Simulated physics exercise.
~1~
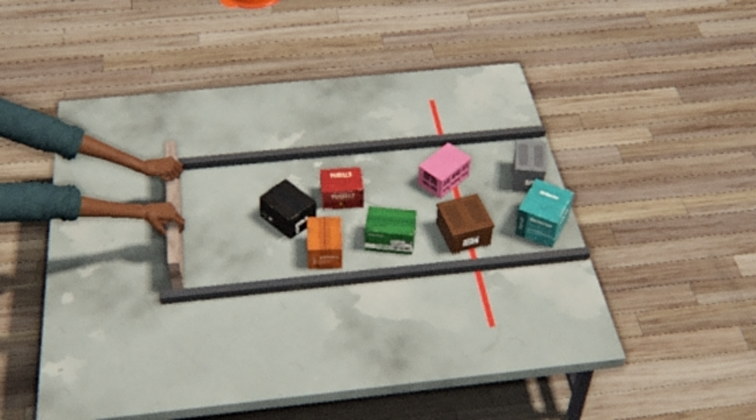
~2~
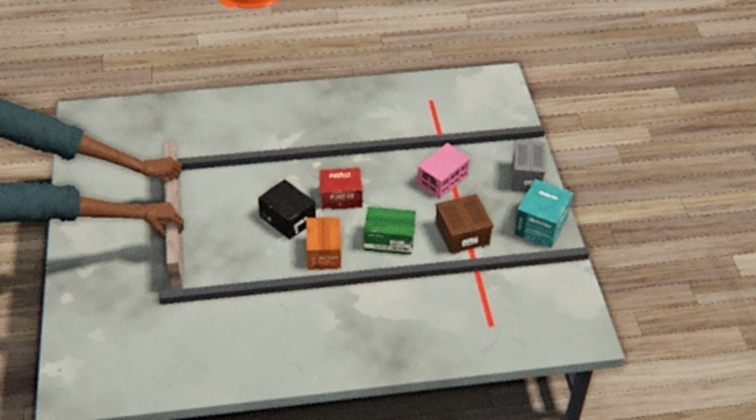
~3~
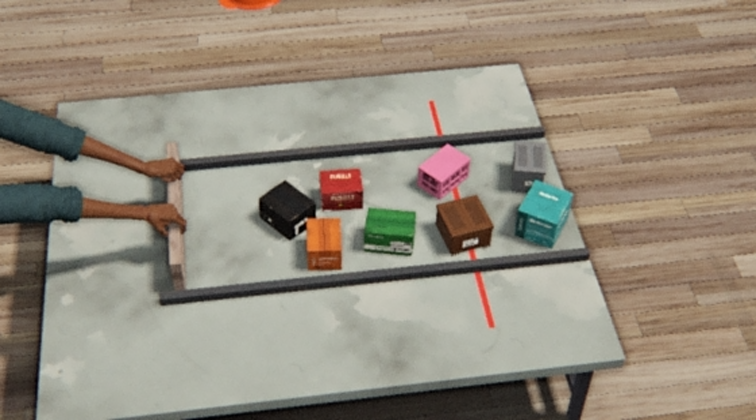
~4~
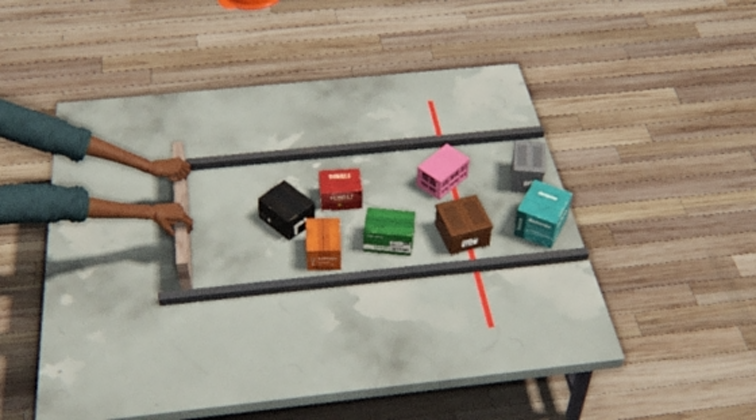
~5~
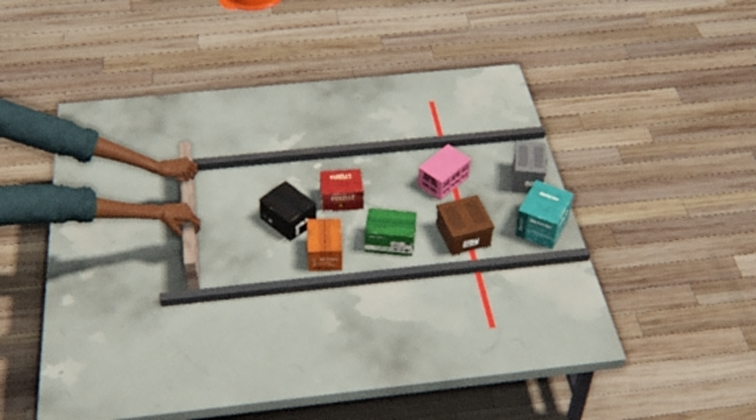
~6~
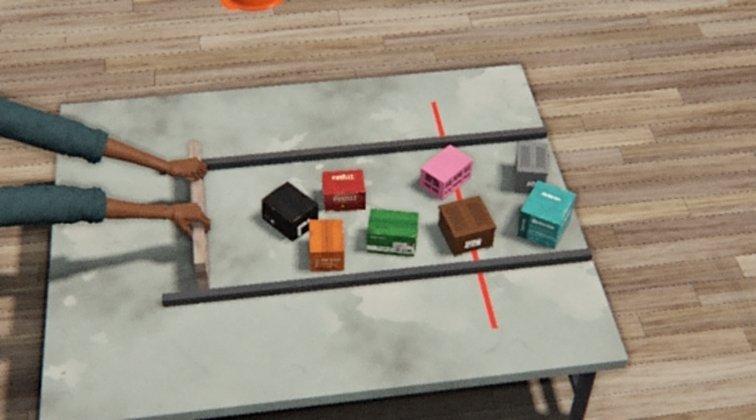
A wooden plank, held by two hands, slid slowly a short way right between two dark rails on a table, while the colorful boxes ahead of it, some near a red line, stayed put.
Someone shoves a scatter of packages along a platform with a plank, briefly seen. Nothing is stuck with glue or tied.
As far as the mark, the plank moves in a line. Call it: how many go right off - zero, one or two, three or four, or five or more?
One or two go off.
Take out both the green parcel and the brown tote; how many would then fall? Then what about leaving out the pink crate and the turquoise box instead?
That makes 0 fallen, then 0 fallen in the other try.
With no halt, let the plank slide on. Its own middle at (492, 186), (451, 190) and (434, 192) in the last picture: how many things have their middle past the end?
First 3, then 1, finally 1.
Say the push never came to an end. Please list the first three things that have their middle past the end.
Listing earliest first, you get the turquoise box, the brown tote and the grey tote.
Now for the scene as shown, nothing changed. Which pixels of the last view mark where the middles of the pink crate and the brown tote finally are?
Pink crate: About (507, 163); brown tote: About (575, 221).
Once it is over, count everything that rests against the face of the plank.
3 of them.
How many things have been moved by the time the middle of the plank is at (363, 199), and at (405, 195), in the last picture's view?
At the first spot the count is 6, and at the second it is 7.
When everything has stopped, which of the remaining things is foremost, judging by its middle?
The brown tote ends up foremost.
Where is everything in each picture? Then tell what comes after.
In the first frame, grey tote (529, 167); turquoise box (544, 214); brown tote (464, 224); plank (174, 215); tape (459, 203).
In the second frame, turquoise box (543, 214); pink crate (444, 171).
In the third frame, brown tote (464, 225); orange box (324, 244).
In the fourth frame, grey tote (528, 167); red box (341, 190).
In the fifth frame, turquoise box (544, 215); black parcel (288, 211).
In the sixth frame, grey tote (531, 168); turquoise box (546, 215); brown tote (466, 226); plank (199, 215); tape (461, 204).
Early on, none off yet; grey tote at rest near (531, 168); turquoise box at rest near (546, 215); brown tote at rest near (466, 226).
A while later, none off yet; grey tote at rest near (531, 168); turquoise box at rest near (546, 215); brown tote travelled a little near (486, 226).
Finally, the number that fall off is one or two; lost, turquoise box.
